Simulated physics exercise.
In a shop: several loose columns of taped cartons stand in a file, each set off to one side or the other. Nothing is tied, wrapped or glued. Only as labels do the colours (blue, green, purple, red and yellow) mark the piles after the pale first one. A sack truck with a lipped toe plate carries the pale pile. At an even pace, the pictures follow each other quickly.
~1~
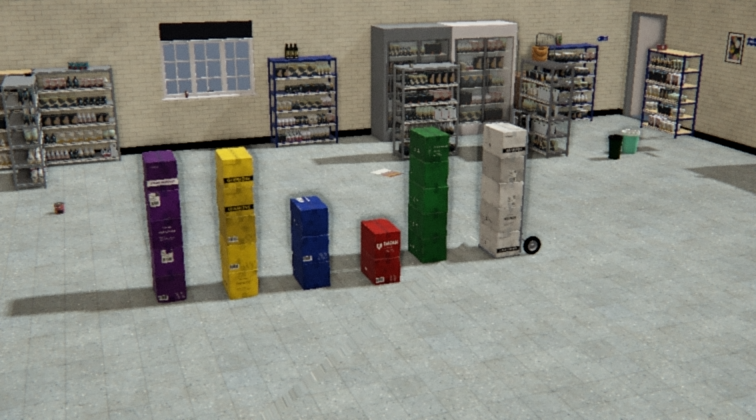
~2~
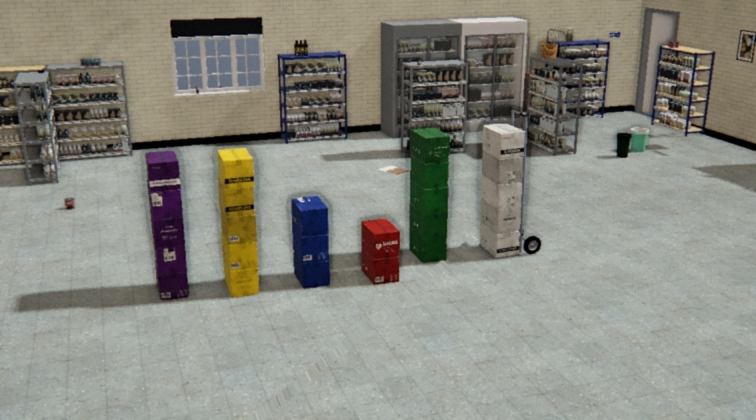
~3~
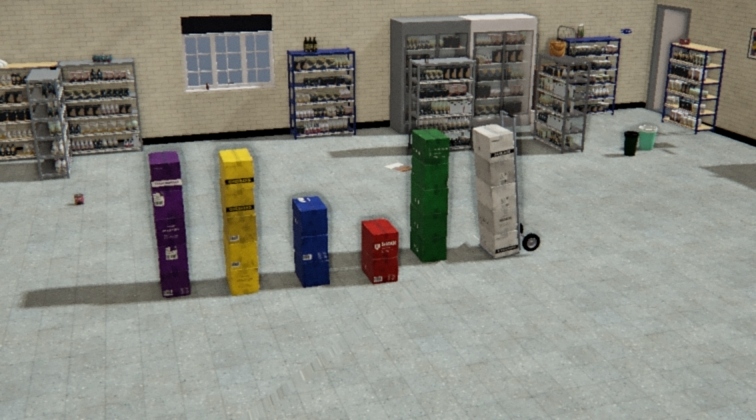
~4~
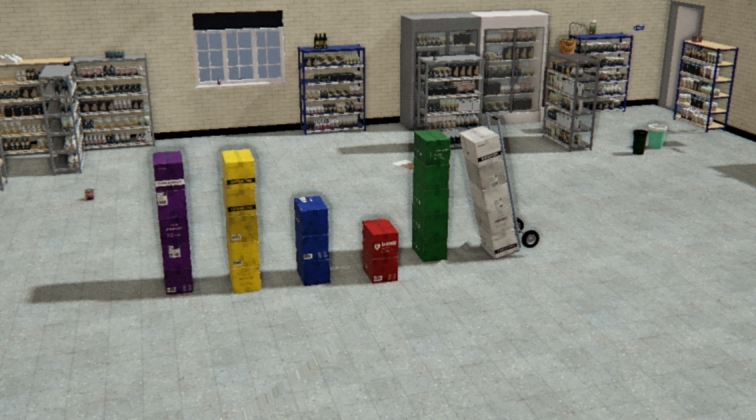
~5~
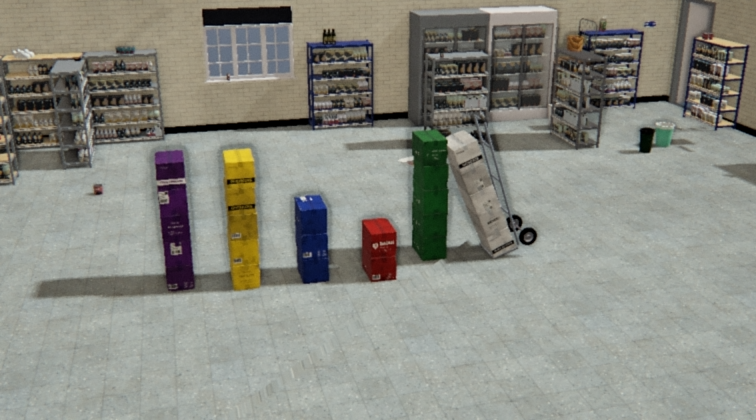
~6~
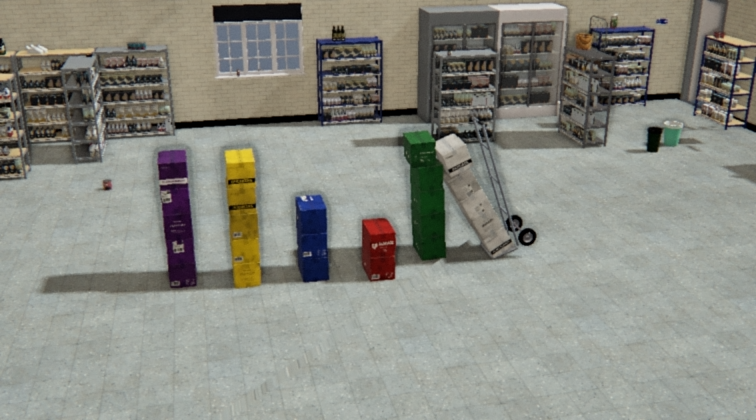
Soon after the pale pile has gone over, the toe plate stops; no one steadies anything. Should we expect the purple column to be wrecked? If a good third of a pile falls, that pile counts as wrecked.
No.
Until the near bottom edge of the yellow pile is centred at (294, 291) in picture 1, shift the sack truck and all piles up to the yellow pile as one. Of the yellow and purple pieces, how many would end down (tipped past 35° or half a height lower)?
The count comes out as yellow 0 and purple 0.
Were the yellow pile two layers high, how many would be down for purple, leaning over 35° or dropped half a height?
Tally by colour - purple 0.
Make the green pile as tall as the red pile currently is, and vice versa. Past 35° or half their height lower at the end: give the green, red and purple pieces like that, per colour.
It works out to green 0, then red 0, then purple 0.
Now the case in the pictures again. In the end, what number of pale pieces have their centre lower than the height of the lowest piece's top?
The count is 2.
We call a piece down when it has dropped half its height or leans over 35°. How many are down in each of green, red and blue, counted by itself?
Per-colour tally: Green = 5; red = 2; blue = 0.
Just after the last frame, 5 of the pale pile down; none of the 5 purple cartons down (0 of 20 in all colours); top purple carton unmoved; top green carton tilted clearly, half its height lower.
A moment on, 5 of the pale pile down; none of the 5 purple cartons down (5 of 20 in all colours); top purple carton unmoved; top green carton tilted steeply, some two heights lower.
When it is over, 5 of the pale pile down; none of the 5 purple cartons down (7 of 20 in all colours); top purple carton unmoved; top green carton on its side. In pixels of the last frame, middles, top purple carton near (173, 169), top green carton near (249, 247).
